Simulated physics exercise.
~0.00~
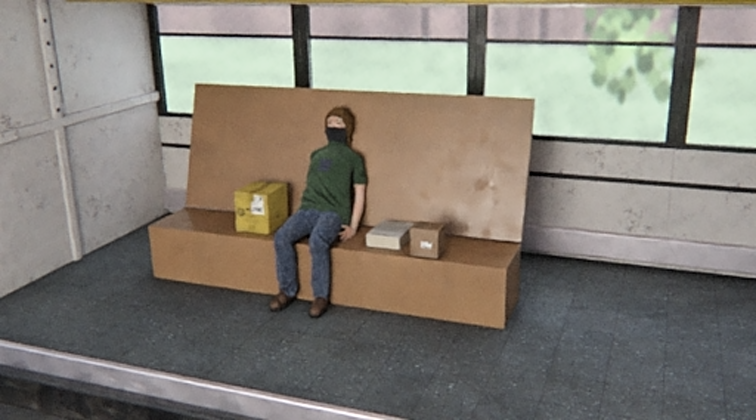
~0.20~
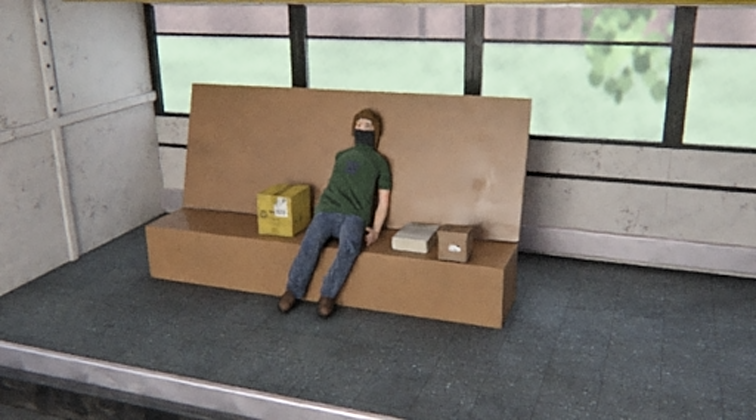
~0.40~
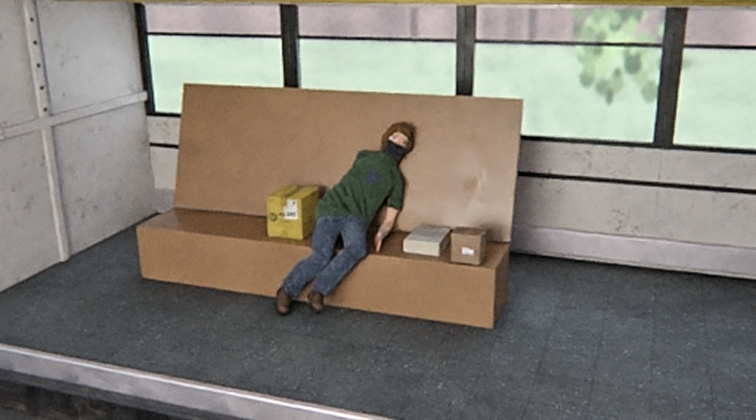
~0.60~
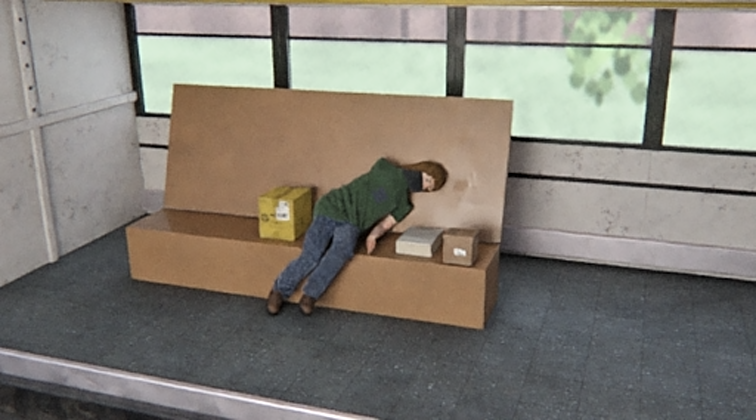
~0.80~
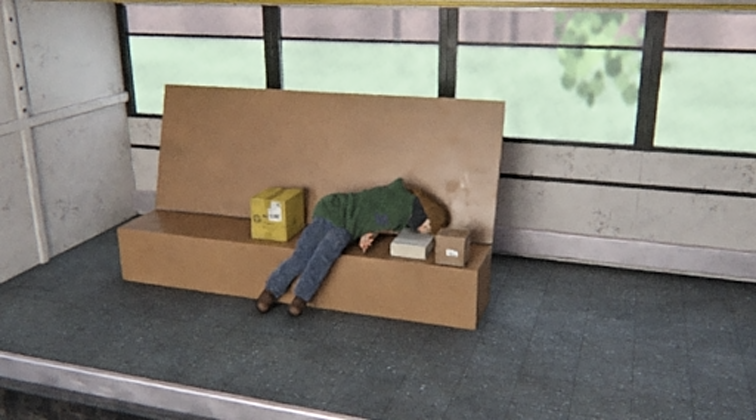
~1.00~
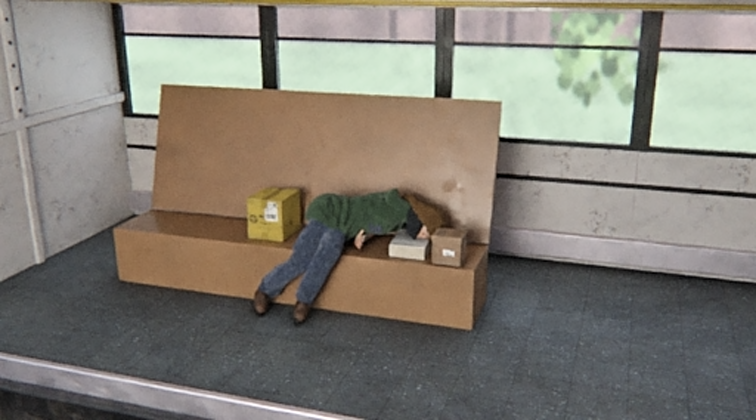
A person in a green shirt and jeans sat on a brown bench as they and the boxes beside them slid a little right, then toppled sideways to the right and ended slumped over the white package, with every box still on the seat.
